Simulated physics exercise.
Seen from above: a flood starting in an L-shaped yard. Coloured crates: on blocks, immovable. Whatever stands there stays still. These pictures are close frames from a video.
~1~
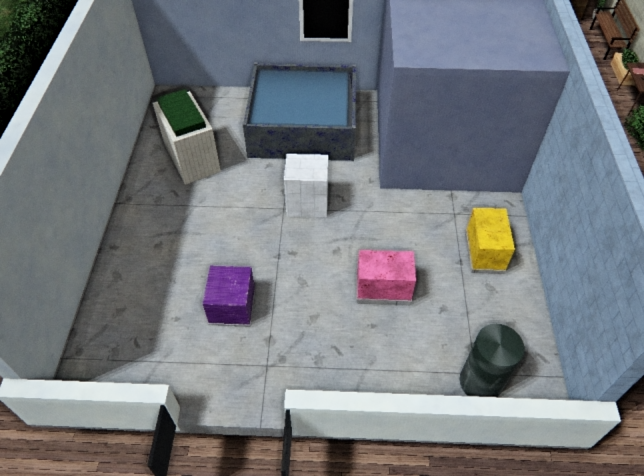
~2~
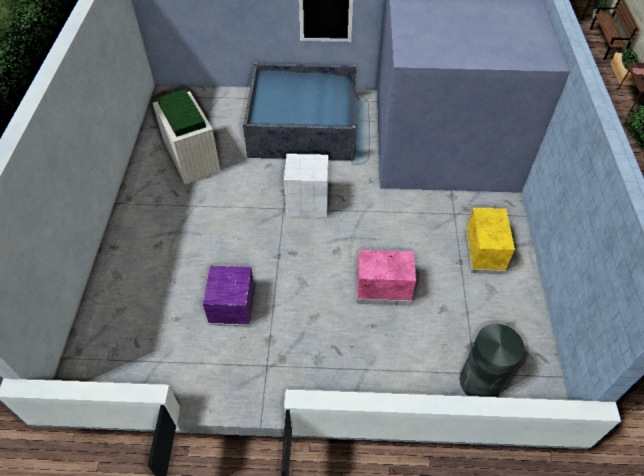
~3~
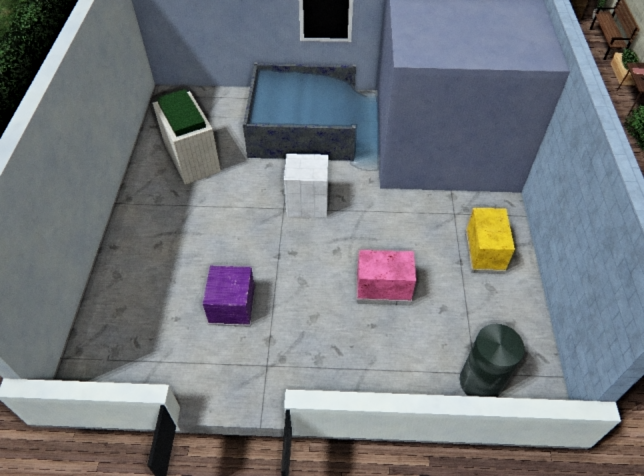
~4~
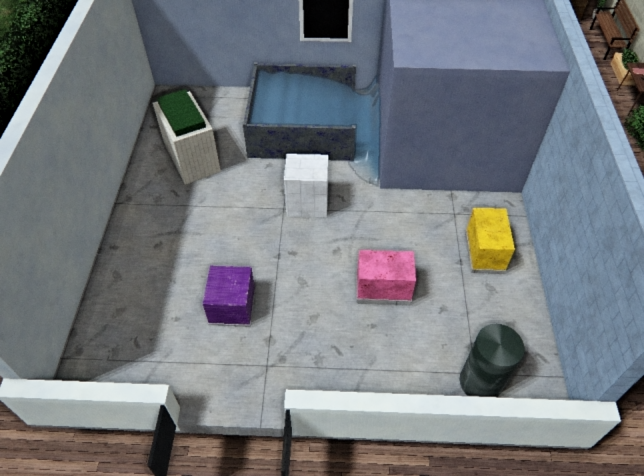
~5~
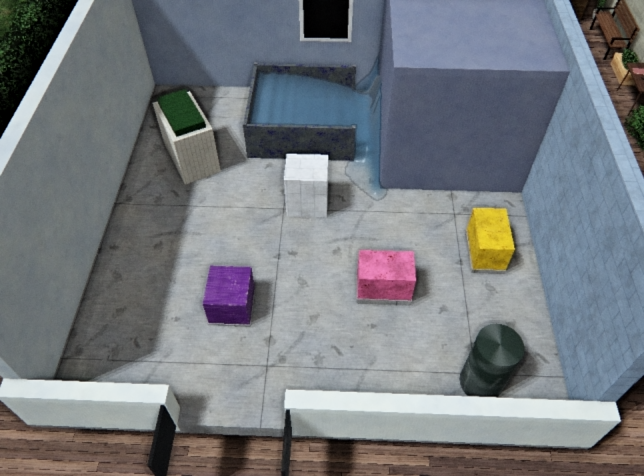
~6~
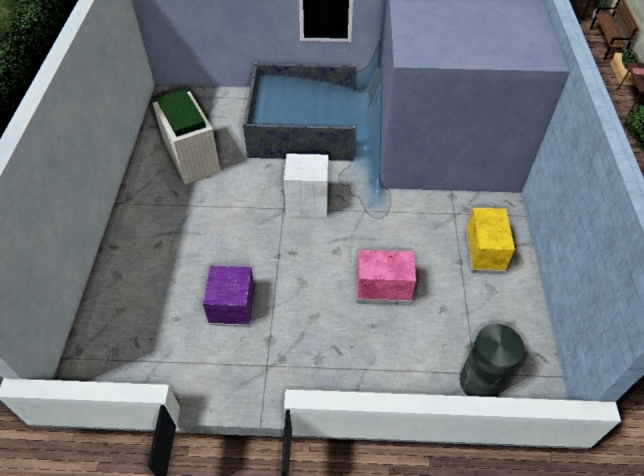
Water pours from the right side of the open tank and runs forward across the yard.
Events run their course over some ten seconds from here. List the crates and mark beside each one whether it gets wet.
Pink crate - gets wet; yellow crate - stays dry; purple crate - gets wet.
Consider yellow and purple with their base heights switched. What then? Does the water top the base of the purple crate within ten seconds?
With the swap, the purple crate avoids the flood.
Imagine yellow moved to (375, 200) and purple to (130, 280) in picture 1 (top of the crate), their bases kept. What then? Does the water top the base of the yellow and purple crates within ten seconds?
Ten seconds on, the yellow has been flooded, but the purple has been flooded.
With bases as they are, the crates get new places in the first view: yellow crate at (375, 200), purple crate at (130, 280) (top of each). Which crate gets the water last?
The last one is the purple one.
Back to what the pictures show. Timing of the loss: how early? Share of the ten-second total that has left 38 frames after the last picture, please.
Near 55 in a hundred, I reckon.
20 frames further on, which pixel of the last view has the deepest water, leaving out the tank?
Somewhere around pixel (376, 131).
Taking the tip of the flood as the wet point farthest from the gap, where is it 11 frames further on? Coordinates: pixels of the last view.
Close to (279, 398).
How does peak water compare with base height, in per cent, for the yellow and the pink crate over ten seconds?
Roughly 70 percent, then 160 percent.
A moment on, water covers 15 % of the floor; the pink crate water round its plinth, the yellow crate not reached, the purple crate not reached.
Next, water covers 30 % of the floor; the pink crate water round its plinth, the yellow crate water round its plinth, the purple crate water round its plinth.
Then, water covers 50 % of the floor; the pink crate water round its plinth, the yellow crate water round its plinth, the purple crate water round its plinth.
Later, water covers 80 % of the floor; the pink crate water round its plinth, the yellow crate water round its plinth, the purple crate water round its plinth.
In the end, water covers 100 % of the floor; the pink crate was topped, the yellow crate stayed above the water, the purple crate was topped.
